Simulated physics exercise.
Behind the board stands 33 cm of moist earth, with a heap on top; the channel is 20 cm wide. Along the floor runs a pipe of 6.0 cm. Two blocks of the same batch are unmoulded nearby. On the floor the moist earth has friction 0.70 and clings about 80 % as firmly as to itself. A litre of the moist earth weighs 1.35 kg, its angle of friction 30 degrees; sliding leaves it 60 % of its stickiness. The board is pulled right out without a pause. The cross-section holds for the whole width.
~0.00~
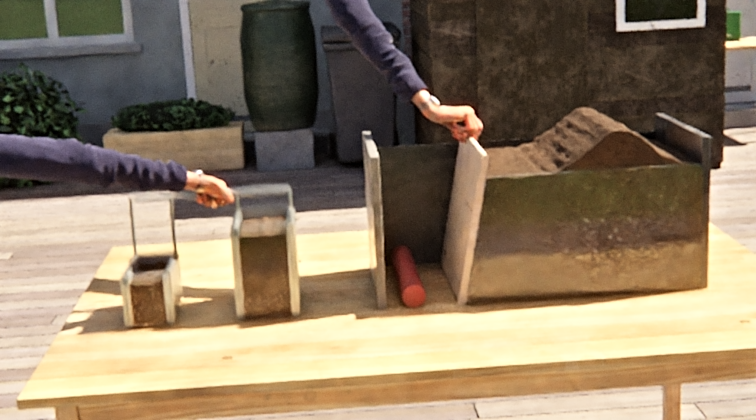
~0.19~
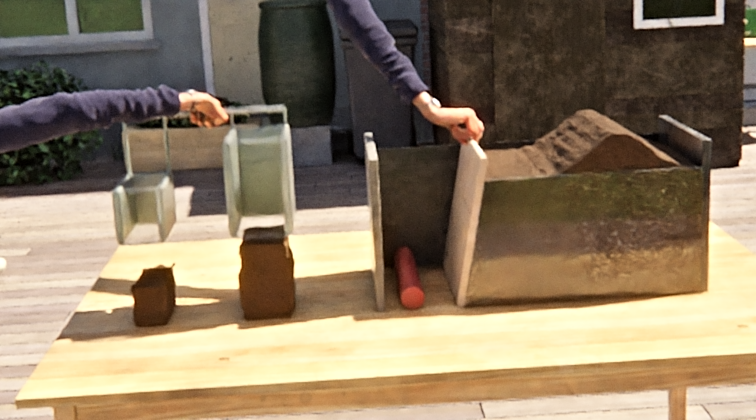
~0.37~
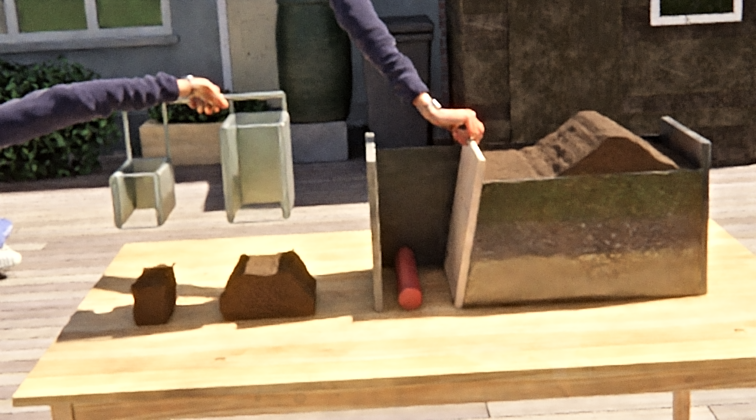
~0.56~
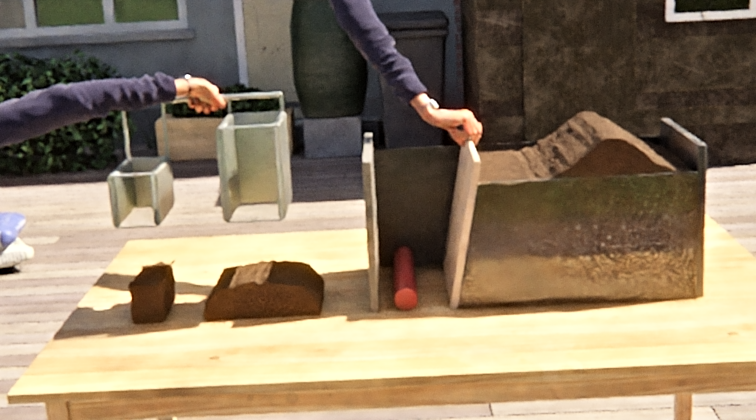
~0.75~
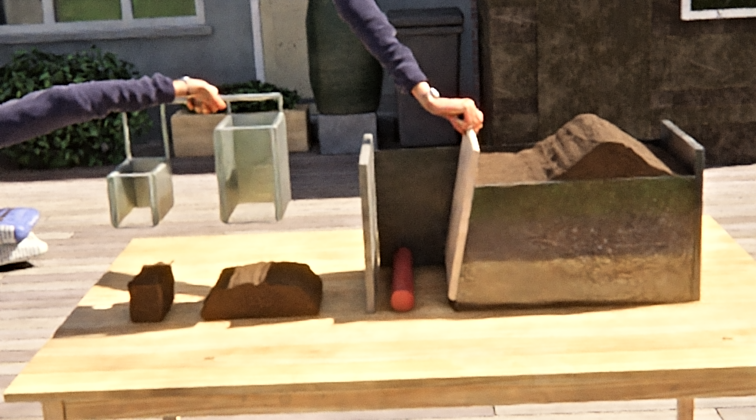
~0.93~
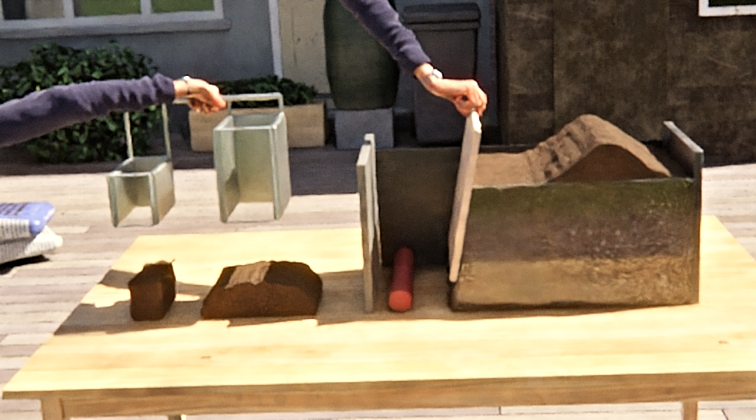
A person's hand lifted two clear moulds off two dark blocks of earth, and the taller block slumped into a low mound; then the other hand began raising the board beside the earth-filled channel.
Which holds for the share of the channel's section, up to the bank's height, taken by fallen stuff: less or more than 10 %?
It comes out more than 10 %.
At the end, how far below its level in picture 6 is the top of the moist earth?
Roughly 2.5 cm.
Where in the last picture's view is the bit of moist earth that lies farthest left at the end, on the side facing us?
At about (411, 291).
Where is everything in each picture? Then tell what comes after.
In the first picture, top of the board at (486, 177), not yet moved; crest of the moist earth at (624, 130); block heights 11 cm, 22 cm (left to right).
In the second picture, top of the board at (485, 179), not yet moved; crest of the moist earth at (624, 133); block heights 11 cm, 20 cm (left to right).
In the third picture, top of the board at (483, 181), not yet moved; crest of the moist earth at (622, 136); block heights 11 cm, 13 cm (left to right).
In the fourth picture, top of the board at (478, 182), not yet moved; crest of the moist earth at (618, 138); block heights 11 cm, 10 cm (left to right).
In the fifth picture, top of the board at (477, 171), moved 3.6 cm; crest of the moist earth at (615, 141); block heights 11 cm, 10 cm (left to right).
In the sixth picture, top of the board at (478, 152), moved 8.8 cm; crest of the moist earth at (613, 143); block heights 11 cm, 10 cm (left to right).
After 1.28 s, the face still stands, with nothing on top of the pipe; the channel is 0 % full.
After 1.68 s, the fallen stuff reaches 19 % of the way across, with nothing on top of the pipe; the channel is 7 % full.
After 2.09 s, the fallen stuff reaches 51 % of the way across, with nothing on top of the pipe; the channel is 24 % full.
After 2.49 s, the fallen stuff reaches 51 % of the way across, with nothing on top of the pipe; the channel is 24 % full.
After 2.54 s, the fallen stuff reaches 51 % of the way across, with nothing on top of the pipe; the channel is 24 % full.
